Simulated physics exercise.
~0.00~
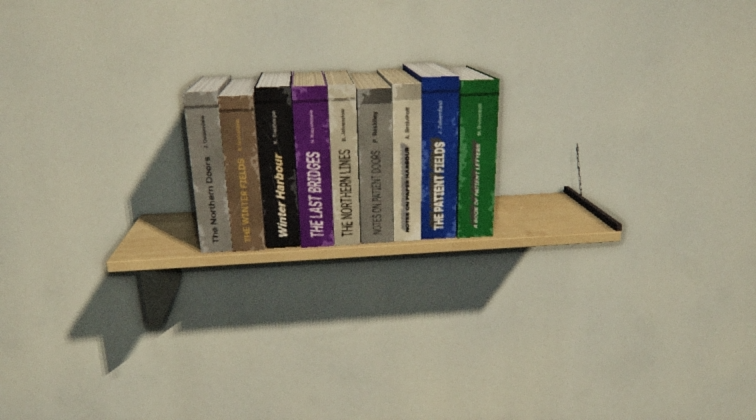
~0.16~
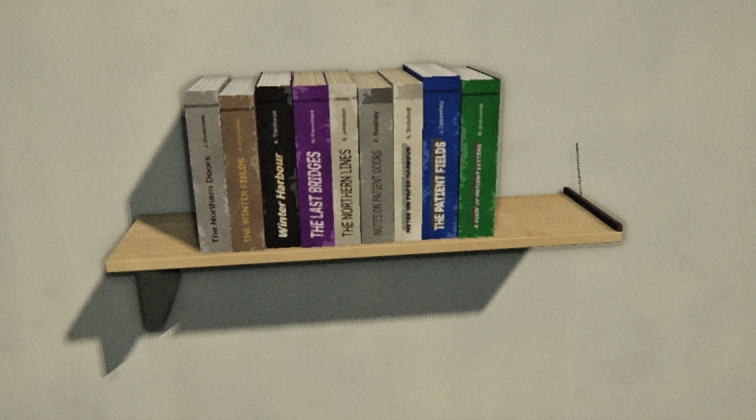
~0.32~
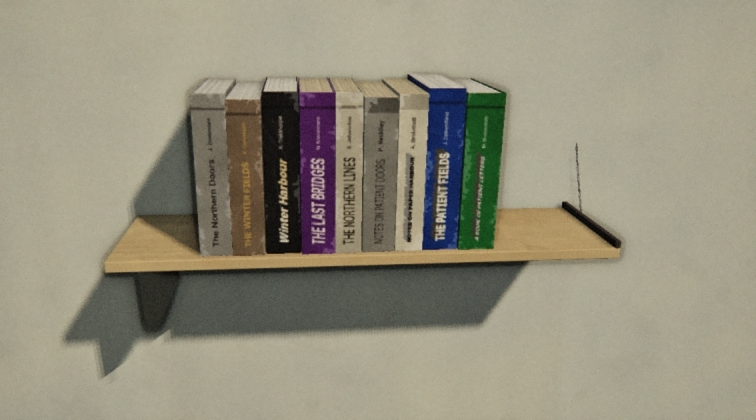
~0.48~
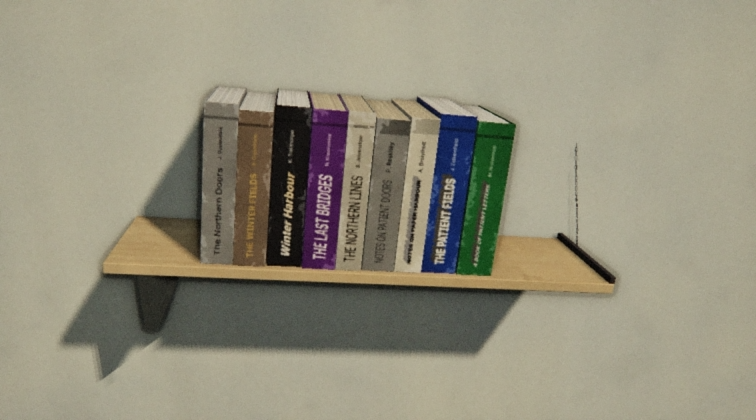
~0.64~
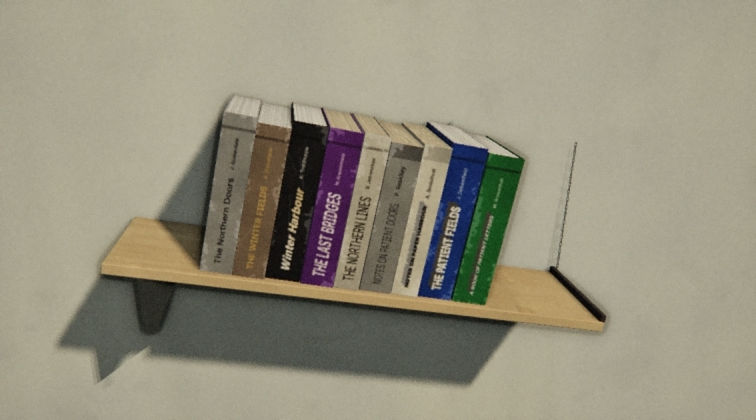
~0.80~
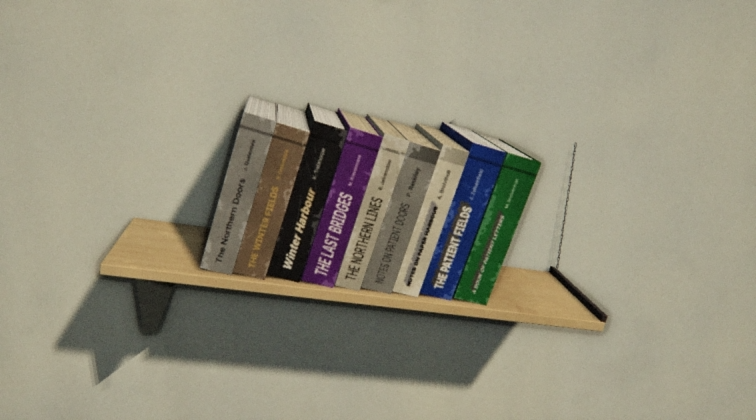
A pale wooden shelf juts from a plain grey-green wall, seen from the front and slightly above, with a dark bracket under its left end and a dark strip at its right. Upright books in grey, brown, black, purple, cream, blue and green stand in a row, green at the right. The shelf's right end tilts downward, then the books lean modestly rightward together, while the camera shifts slightly.
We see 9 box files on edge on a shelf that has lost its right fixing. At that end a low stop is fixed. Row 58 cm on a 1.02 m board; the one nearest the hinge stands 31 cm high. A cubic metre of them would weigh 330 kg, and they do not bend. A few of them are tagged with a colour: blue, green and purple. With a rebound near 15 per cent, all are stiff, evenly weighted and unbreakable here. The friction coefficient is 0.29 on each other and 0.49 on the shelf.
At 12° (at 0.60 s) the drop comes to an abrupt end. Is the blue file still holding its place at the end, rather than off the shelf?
Yes. Well, that one hangs in there.
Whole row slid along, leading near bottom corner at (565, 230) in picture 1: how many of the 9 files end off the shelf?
2.
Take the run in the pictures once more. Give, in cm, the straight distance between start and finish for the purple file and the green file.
Purple shifts close to 20 cm and green close to 40 cm.
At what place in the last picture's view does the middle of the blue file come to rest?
About (526, 240) in the last picture.
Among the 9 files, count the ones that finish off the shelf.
The total is 0.
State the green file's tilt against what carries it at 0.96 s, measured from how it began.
It's at some 20 degrees.
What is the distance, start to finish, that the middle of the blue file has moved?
About 30 cm.
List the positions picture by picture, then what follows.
In the first frame (places mark the middle of the side facing us; the camera moves round a little; leans and shifts are taken against what carries them), shelf's free end (607, 237) slope 0°; blue file (439, 161); purple file (314, 170); green file (478, 162); nothing disturbed.
In the second frame, shelf's free end (608, 238) slope 0°; blue file (441, 161).
In the third frame, shelf's free end (606, 254) slope 2°; blue file (444, 172).
In the fourth frame, shelf's free end (600, 289) slope 7°; blue file (448, 197).
In the fifth frame, shelf's free end (591, 326) slope 12°; blue file (452, 225).
In the sixth frame, shelf's free end (592, 326) slope 12°; blue file (462, 225) leaning 7°; purple file (341, 211) leaning 7°; green file (497, 232) leaning 7°; steepest lean 8°, the file at (237, 197); 9 disturbed, none off the shelf.
After 0.96 s, none of the 9 files off the shelf, 9 disturbed; blue file leaning 20°; green file leaning 21°.
After 1.18 s, none of the 9 files off the shelf, 9 disturbed; blue file leaning 43°; green file on its side.
At rest (1.8 s), none of the 9 files off the shelf, 9 disturbed; blue file leaning 59°; green file on its side; purple file leaning 40°. As the last picture would show them, middles, blue file near (525, 240), green file near (583, 273).
